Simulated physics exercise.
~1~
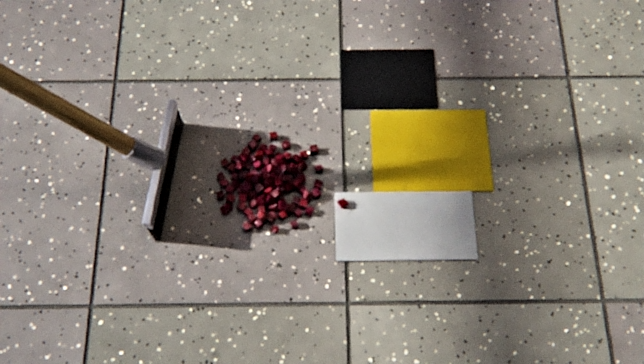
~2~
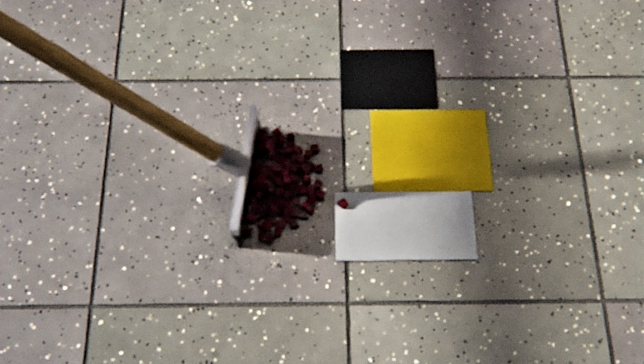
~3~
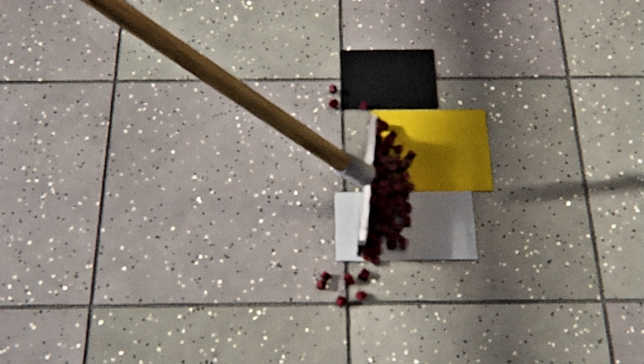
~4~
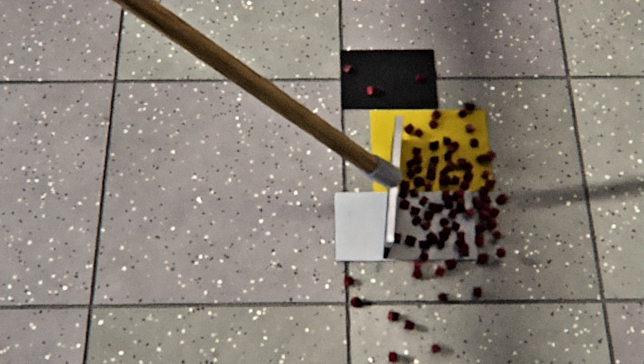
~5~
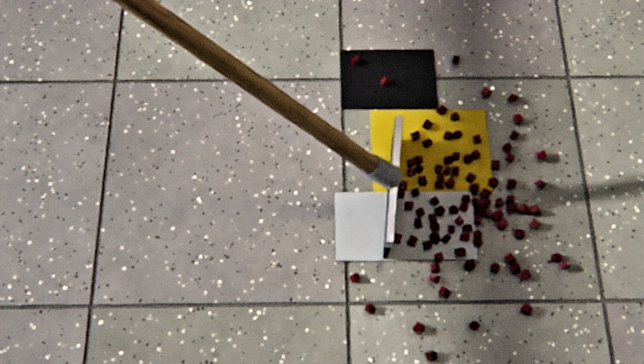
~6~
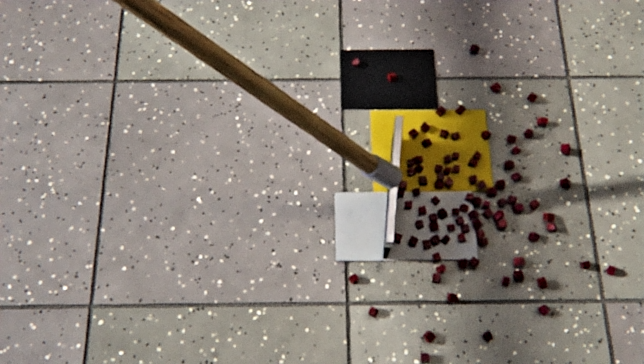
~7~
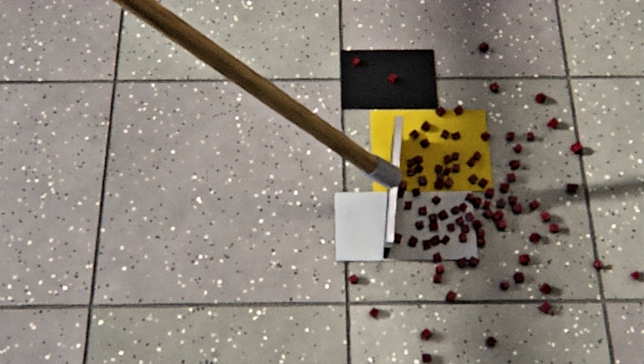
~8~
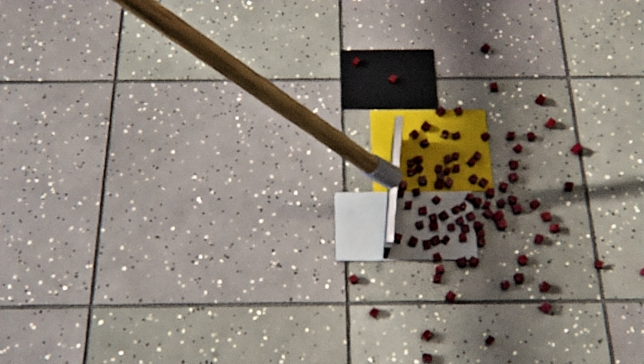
On a speckled tiled floor, a heap of small dark red cubes lies between a wooden-handled squeegee on the left and black, yellow and white mats on the right, with one stray piece on the white mat. The squeegee slides right, gathers the heap against its blade and pushes it onto the mats. The blade stops across the yellow and white mats, while the cubes scatter onward to the right. They slow and settle, many on the yellow and white mats, a couple on the black one, and many others strewn across the bare tiles.
